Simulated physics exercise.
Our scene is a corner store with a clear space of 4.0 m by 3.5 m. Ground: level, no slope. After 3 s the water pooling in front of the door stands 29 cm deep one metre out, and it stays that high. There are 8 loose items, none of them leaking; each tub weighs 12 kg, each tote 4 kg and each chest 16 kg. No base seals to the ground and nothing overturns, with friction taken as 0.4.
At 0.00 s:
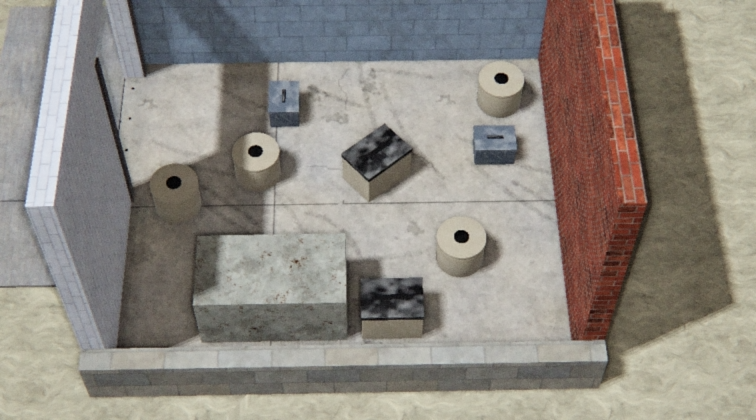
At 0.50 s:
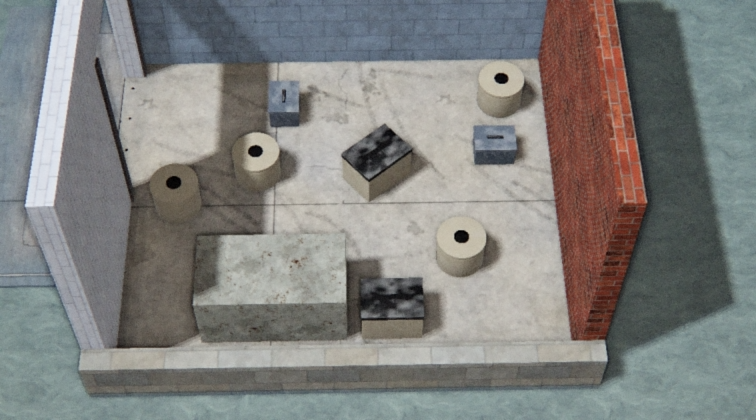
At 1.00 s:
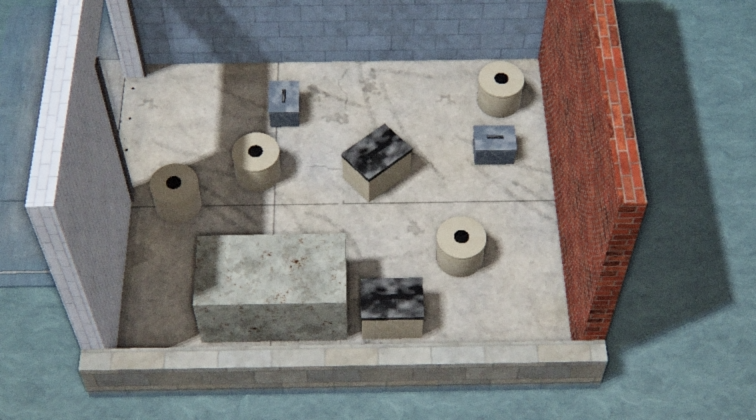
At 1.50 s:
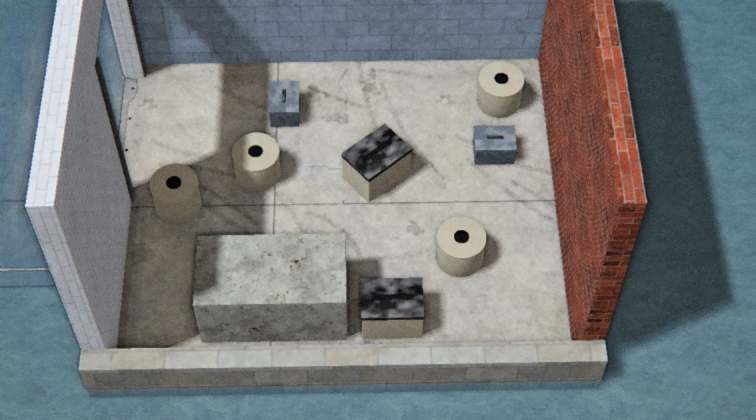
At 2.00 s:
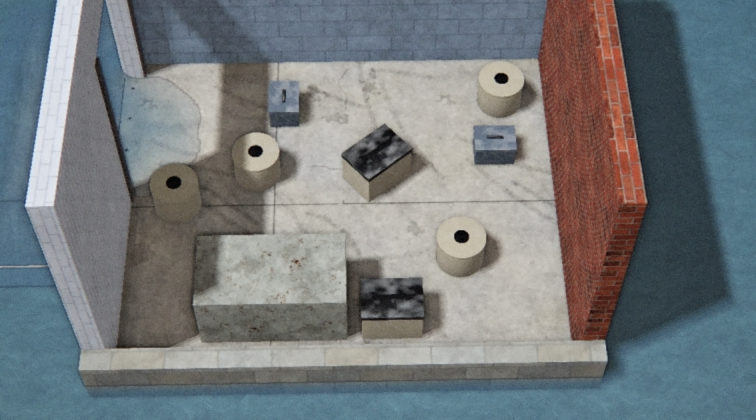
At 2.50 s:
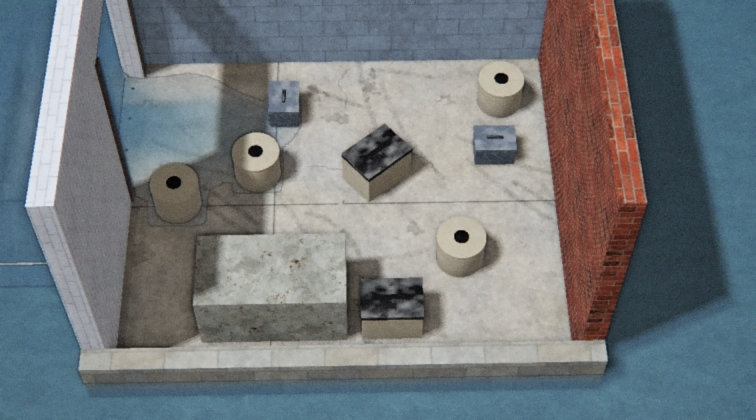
Water rose over the ground around a walled room holding boxes and round tubs, then crept in through the doorway on the left and spread across the floor, while the objects inside stayed put.
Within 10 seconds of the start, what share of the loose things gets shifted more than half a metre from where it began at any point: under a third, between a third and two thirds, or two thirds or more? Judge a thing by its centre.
Most likely a clear majority gets moved that far.
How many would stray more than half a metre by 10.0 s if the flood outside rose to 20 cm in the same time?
In that case the number is 6.
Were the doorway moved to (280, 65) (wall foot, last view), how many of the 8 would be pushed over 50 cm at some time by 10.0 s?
Then the count would be 8.
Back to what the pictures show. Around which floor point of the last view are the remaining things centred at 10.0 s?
I'd say about (418, 276) in the last view.
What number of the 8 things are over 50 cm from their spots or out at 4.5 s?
3.
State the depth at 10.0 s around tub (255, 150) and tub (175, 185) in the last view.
Close to 24 and 8 centimetres.
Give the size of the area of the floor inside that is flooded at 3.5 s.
Roughly 5.0 m2 of it is wet.
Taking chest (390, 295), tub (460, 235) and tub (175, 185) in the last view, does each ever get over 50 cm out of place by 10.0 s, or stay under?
In that order: Below the mark, above the mark, above the mark.
After 3.5 s 2 of 8 are over 50 cm from their spots; 0 afloat.
After 4.5 s 3 of 8 are over 50 cm from their spots; 1 afloat.
After 7.0 s 6 of 8 are over 50 cm from their spots; 6 afloat.
After 10.0 s 7 of 8 are over 50 cm from their spots, and 7 have been at some point; 8 afloat.
